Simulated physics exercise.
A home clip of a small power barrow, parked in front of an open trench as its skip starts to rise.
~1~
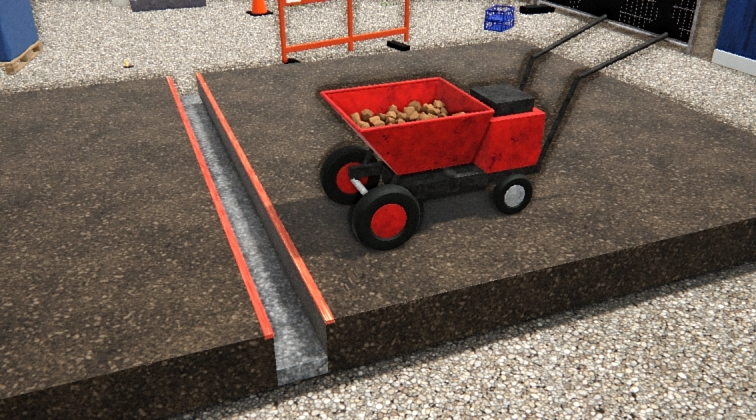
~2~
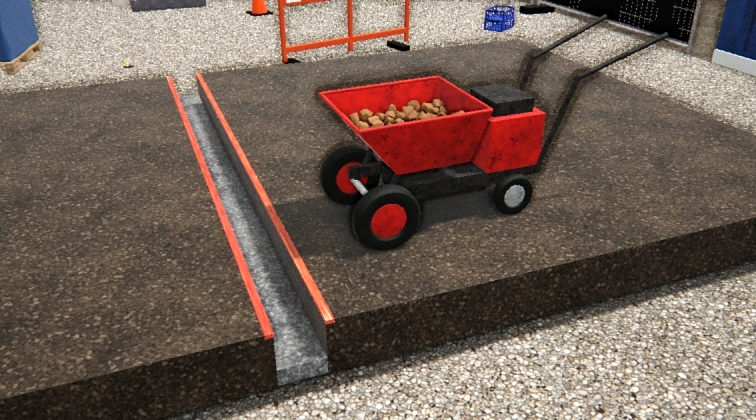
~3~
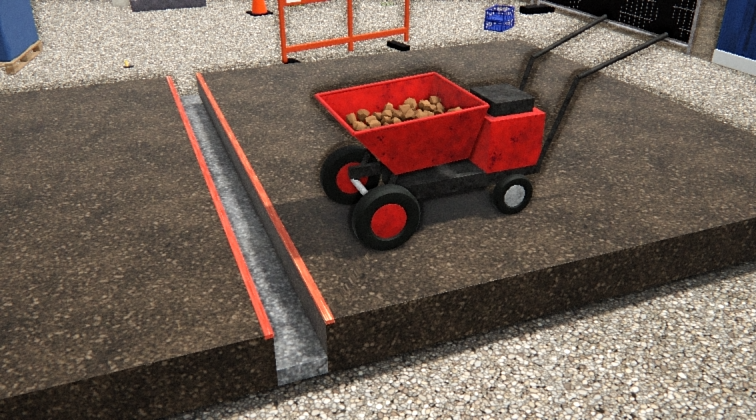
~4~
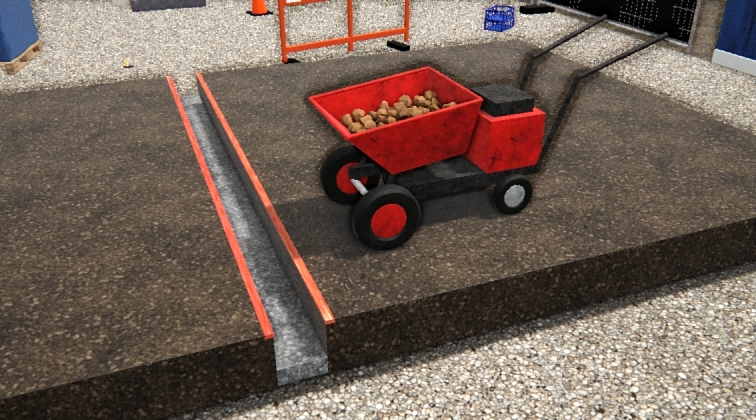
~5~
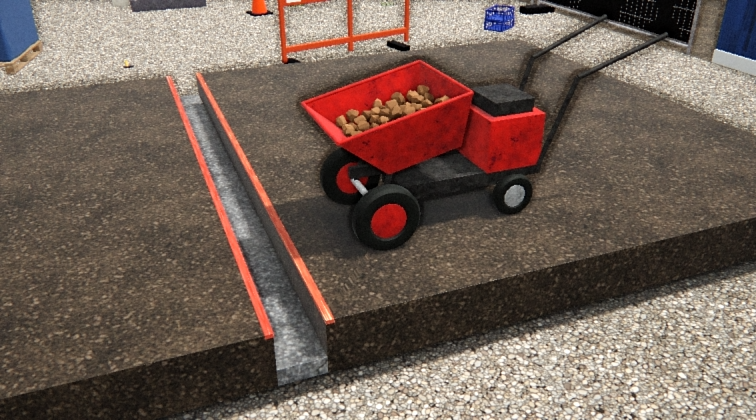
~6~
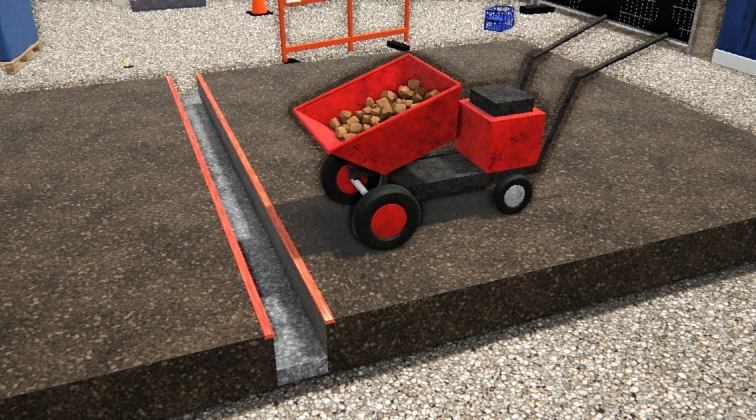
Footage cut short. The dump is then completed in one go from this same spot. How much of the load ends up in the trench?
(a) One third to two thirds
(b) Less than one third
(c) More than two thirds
Answer: C.
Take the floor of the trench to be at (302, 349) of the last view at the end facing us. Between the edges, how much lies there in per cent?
The share would be around 70 in a hundred.
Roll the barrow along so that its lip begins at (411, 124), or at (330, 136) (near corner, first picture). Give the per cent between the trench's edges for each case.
Well, you'd get roughly 50 per cent from the first place and roughly 20 per cent from the second.
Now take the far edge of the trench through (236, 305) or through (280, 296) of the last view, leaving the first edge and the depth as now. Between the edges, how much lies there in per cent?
Roughly 100 % first, 30 % second.
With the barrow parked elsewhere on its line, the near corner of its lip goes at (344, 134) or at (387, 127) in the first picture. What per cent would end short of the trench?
0 % then 10 %.
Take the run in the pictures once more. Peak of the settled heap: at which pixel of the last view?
About (187, 247).
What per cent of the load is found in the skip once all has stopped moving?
It comes out at some 0 in a hundred.
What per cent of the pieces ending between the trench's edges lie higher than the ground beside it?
Roughly 0 %.
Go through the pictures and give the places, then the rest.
Lip of the skip at (360, 131), level; top of the load at (426, 121), clay clods; first edge of the trench at (313, 288); far edge at (256, 301), the trench under half as wide as the skip, and about as deep as wide, in the first picture.
Lip of the skip at (359, 132), level; top of the load at (425, 120), in the second picture.
Lip of the skip at (354, 134), tipped barely; top of the load at (428, 115), in the third picture.
Lip of the skip at (347, 138), tipped a little; top of the load at (423, 112), in the fourth picture.
Lip of the skip at (339, 144), tipped a little; top of the load at (416, 108), in the fifth picture.
Lip of the skip at (329, 151), tipped clearly; top of the load at (418, 101); first edge of the trench at (313, 288); far edge at (256, 301), in the sixth picture.
Soon, skip tipped steeply; all in the skip.
A while on, skip tipped right over; about two thirds in the skip; about a quarter in or heaped over the trench; a small part beyond it; a stray few falling.
Towards the end, skip tipped right over; a stray few in the skip; most in or heaped over the trench; about a quarter beyond it.
Finally, skip tipped right over; most in or heaped over the trench; about a quarter beyond it.
